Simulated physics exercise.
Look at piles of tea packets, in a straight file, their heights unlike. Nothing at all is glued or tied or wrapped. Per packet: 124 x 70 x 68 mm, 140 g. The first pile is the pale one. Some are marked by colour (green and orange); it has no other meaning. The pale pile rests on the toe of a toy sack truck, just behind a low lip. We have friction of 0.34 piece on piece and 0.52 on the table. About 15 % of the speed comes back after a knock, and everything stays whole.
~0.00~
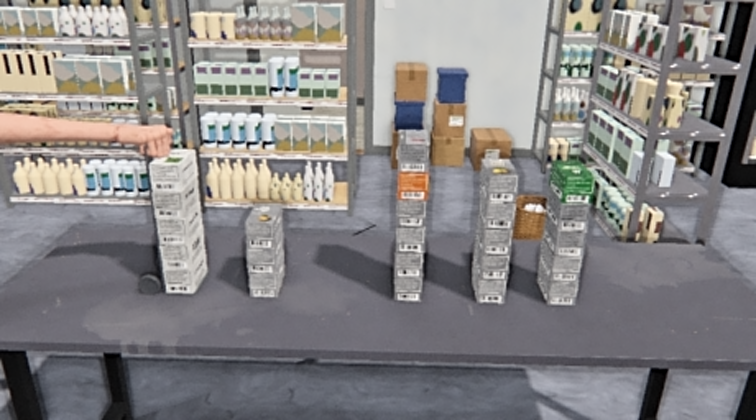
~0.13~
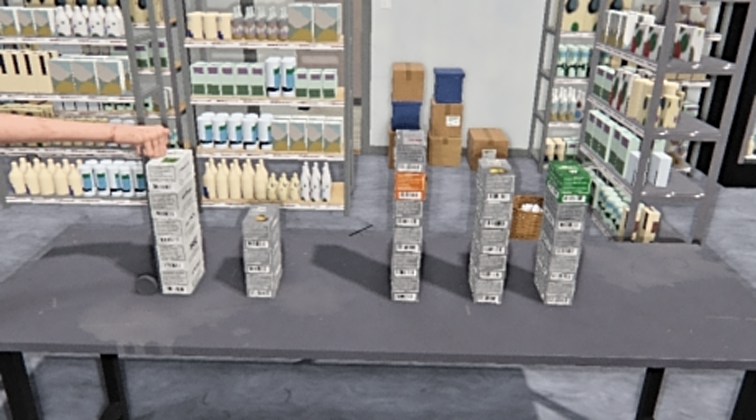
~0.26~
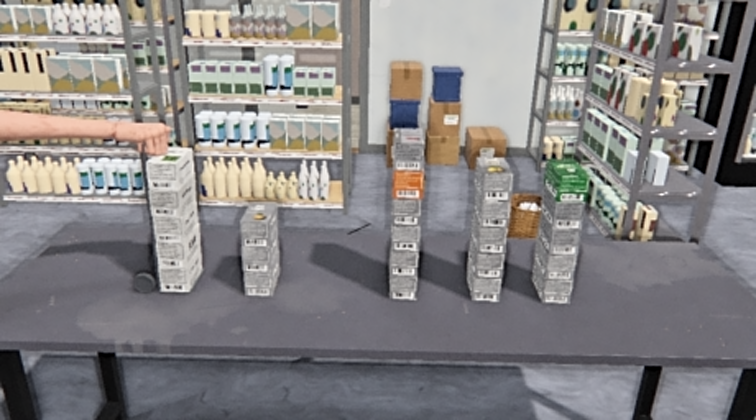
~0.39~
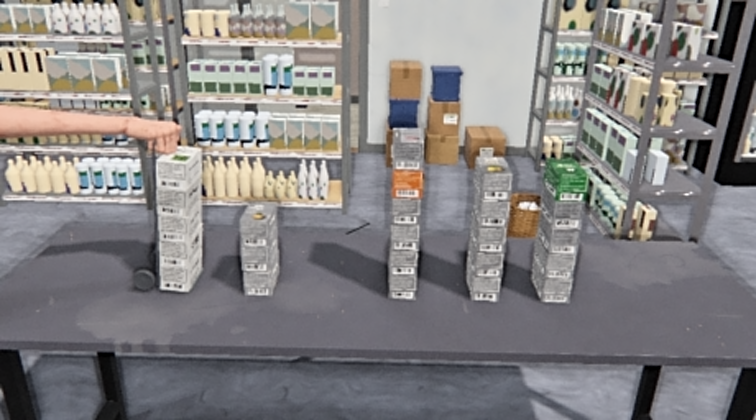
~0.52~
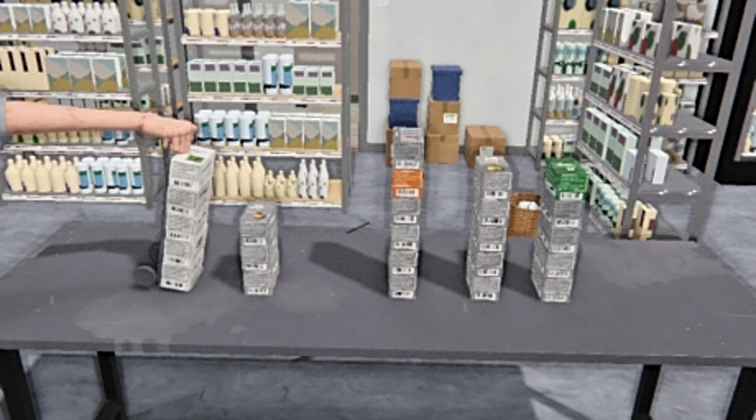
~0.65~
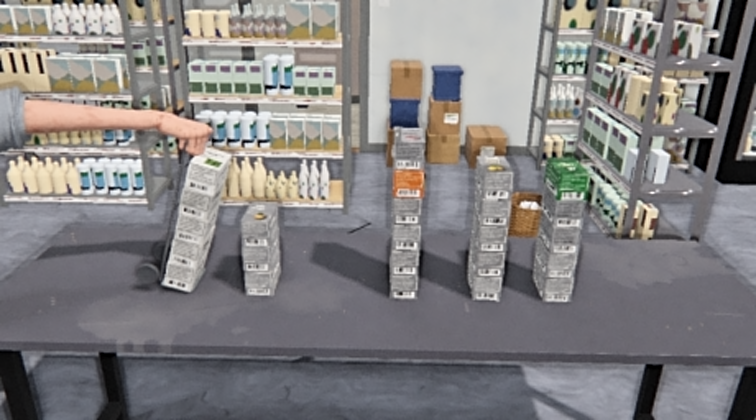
Pale stack of packets at left, standing upright, then tilting rightward under a hand, four other stacks staying still.
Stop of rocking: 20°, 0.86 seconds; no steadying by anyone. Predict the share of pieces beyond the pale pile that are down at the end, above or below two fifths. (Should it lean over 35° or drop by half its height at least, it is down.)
The share ends below two fifths.
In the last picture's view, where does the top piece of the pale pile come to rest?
(377, 274).
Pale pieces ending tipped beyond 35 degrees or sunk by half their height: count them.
The count is 5.
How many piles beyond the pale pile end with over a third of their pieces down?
It adds up to 1.
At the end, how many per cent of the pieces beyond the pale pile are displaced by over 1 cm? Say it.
It is 15 per cent.
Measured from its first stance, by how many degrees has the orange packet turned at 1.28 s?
Angle at that time, about 0 degrees.
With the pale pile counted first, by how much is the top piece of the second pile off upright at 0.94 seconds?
Roughly 0° from upright.
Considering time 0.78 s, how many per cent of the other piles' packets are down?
0 per cent.
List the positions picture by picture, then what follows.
In the first frame (pixels give the middle of a visible side), truck frame (149, 177) 0° forward; orange packet (413, 187); green packet (579, 190); none of the others has stirred.
In the second frame, truck frame (145, 178) 0° forward; orange packet (410, 187).
In the third frame, truck frame (146, 175) 1° forward; green packet (574, 189).
In the fourth frame, truck frame (155, 173) 5° forward, top of the pale pile leaning 5°; green packet (573, 188); none of the others has stirred.
In the fifth frame, truck frame (167, 172) 11° forward, top of the pale pile leaning 11°; green packet (573, 188); none of the others has stirred.
In the sixth frame, truck frame (180, 172) 16° forward, top of the pale pile leaning 17°; orange packet (409, 184); green packet (574, 188); none of the others has stirred.
After 0.78 s, 0 of the pale pile down; none of the 19 other packets down.
After 0.94 s, 4 of the pale pile down; none of the 19 other packets down, 3 disturbed.
After 1.14 s, 5 of the pale pile down; none of the 19 other packets down, 3 disturbed.
After 1.28 s, 5 of the pale pile down; 3 of the 19 other packets down.
In the end (1.9 s), 5 of the pale pile down; 3 of the 19 other packets down; orange packet unmoved; green packet unmoved. That is 16 per cent. From the last view, middles, orange packet near (409, 175), green packet near (566, 178).
